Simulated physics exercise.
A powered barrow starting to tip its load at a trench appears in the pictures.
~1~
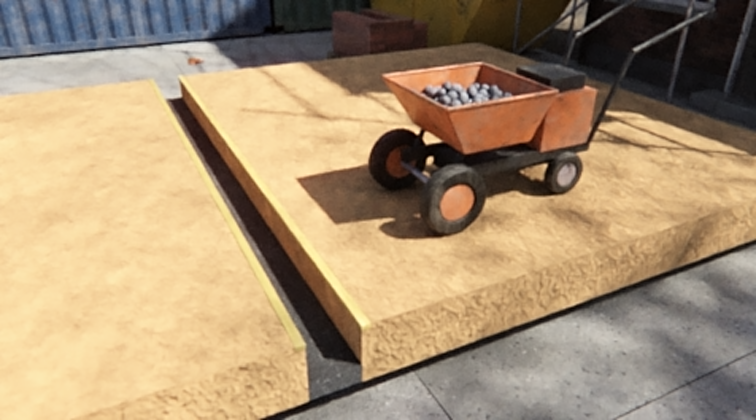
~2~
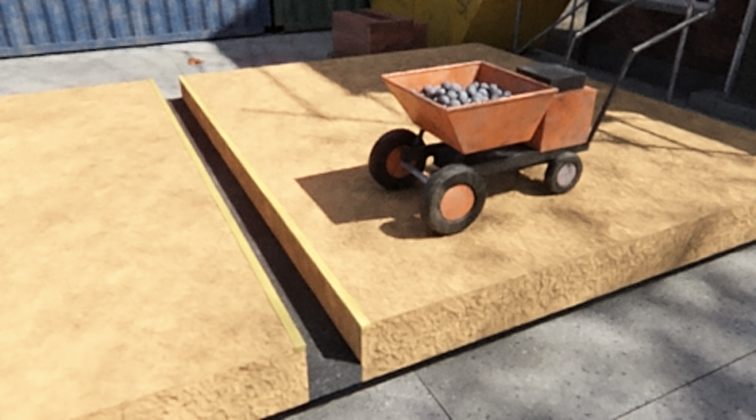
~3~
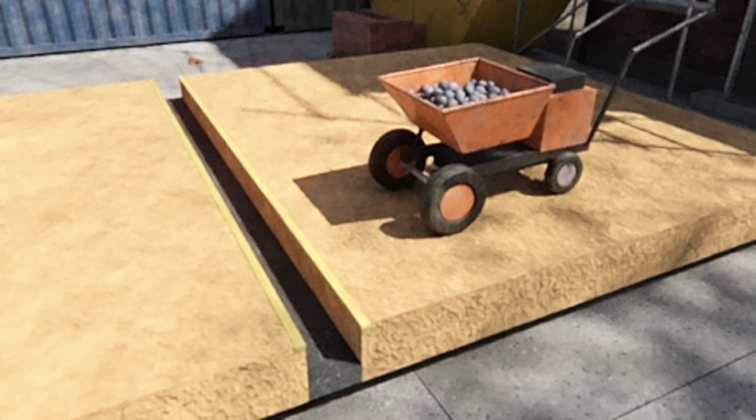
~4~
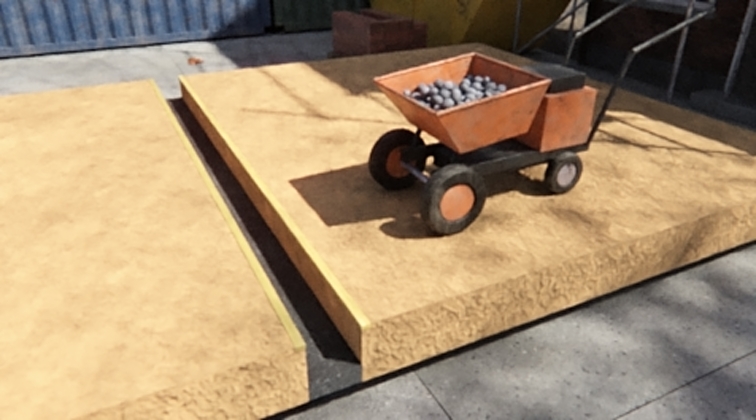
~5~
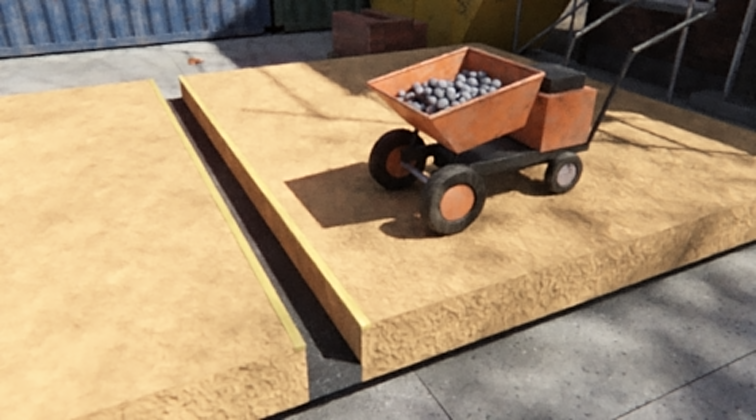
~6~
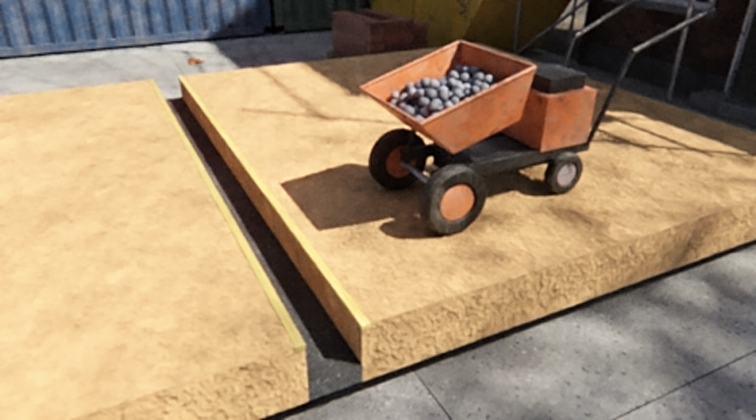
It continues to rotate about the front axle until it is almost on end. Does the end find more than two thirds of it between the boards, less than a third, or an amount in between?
Inside: A third to two thirds.
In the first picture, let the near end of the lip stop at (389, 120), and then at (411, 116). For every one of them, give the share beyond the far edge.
In turn, around 30 per cent and 0 per cent.
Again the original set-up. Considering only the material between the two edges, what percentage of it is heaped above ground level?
Estimate: Close to 0 in a hundred.
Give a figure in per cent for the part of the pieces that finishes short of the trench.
Result: Close to 45 %.
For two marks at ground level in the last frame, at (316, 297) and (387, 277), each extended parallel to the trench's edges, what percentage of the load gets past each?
About 40 percent, then about 90 percent.
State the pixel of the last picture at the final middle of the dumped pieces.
(293, 258).
Shortly afterwards, skip tipped steeply; the whole lot in the skip.
Next, skip tipped right over; near two thirds in the skip; near a quarter short of the trench; only a few in or heaped over the trench; only a few falling.
Some moments later, skip tipped right over; a little in the skip; near a third short of the trench; near half in or heaped over the trench; only a few beyond it.
In the end, skip tipped right over; near half short of the trench; near half in or heaped over the trench; only a few beyond it.
